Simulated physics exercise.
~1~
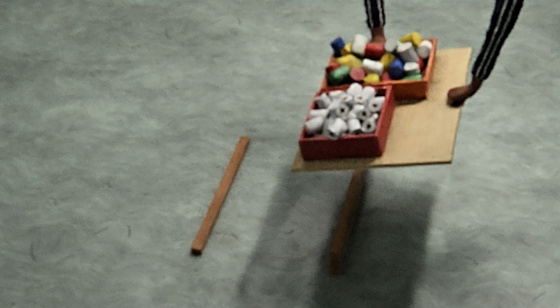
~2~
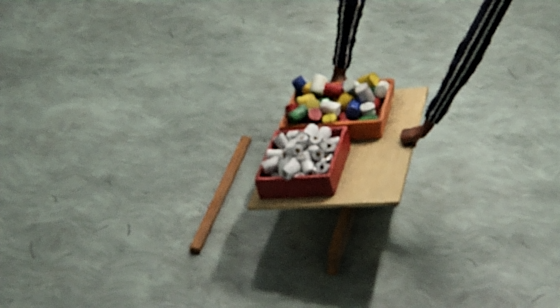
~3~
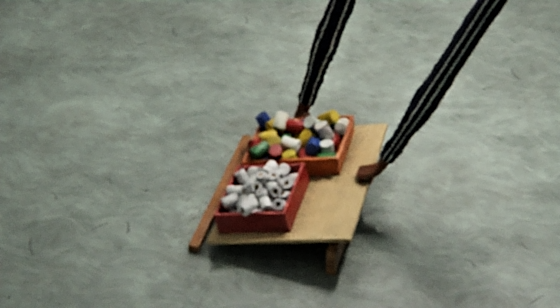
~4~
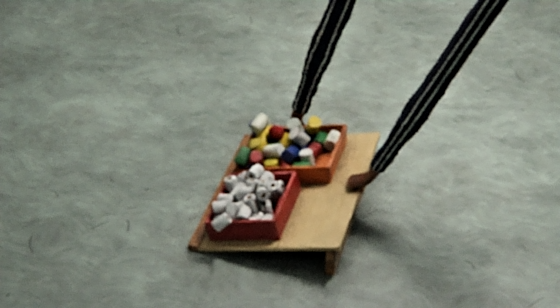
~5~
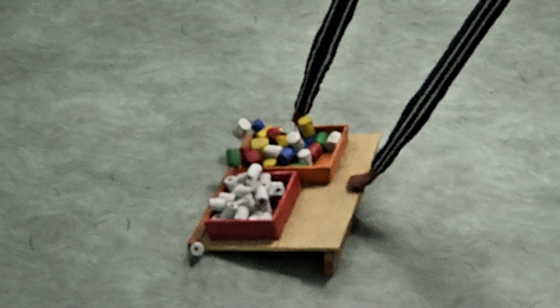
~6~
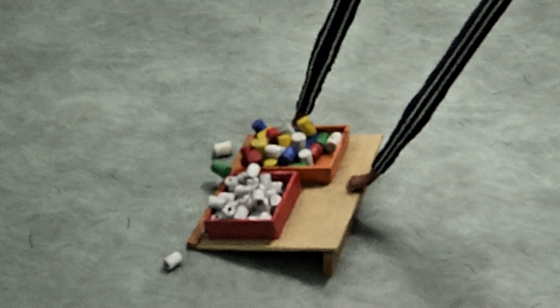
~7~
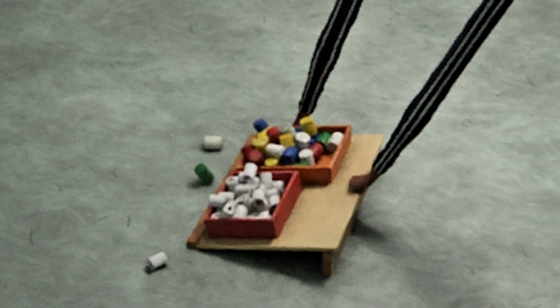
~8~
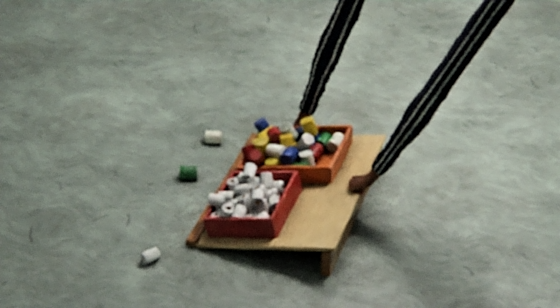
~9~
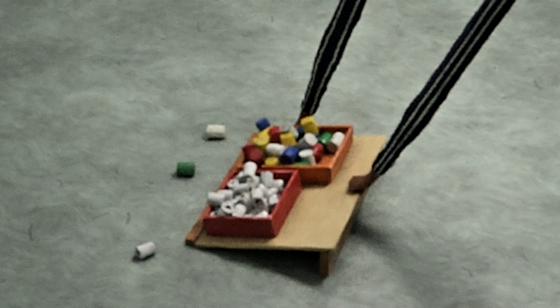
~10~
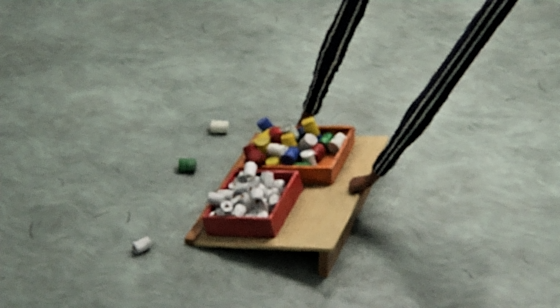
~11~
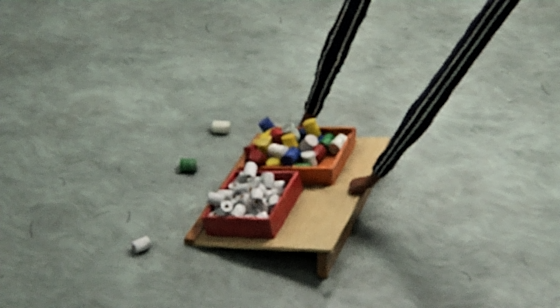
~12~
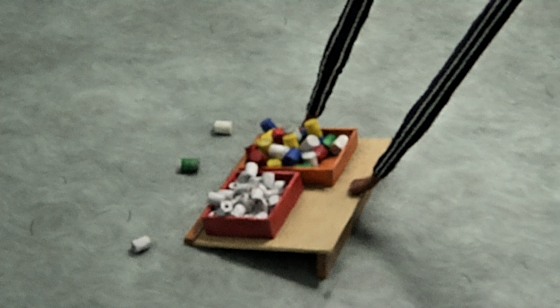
On a mottled grey-green floor, a thin brown bar lies still while two dark, striped arms carry a tilted wooden board above it. The board holds a red crate of white rolls and an orange crate of colourful jars. The arms push it down and to the left until it lands beside the bar and stops abruptly. The loose contents lurch forward, and one white roll tumbles out of the red crate while a green piece and a white piece spill from the orange one. The three roll a little way left and settle, with everything else still in the crates.
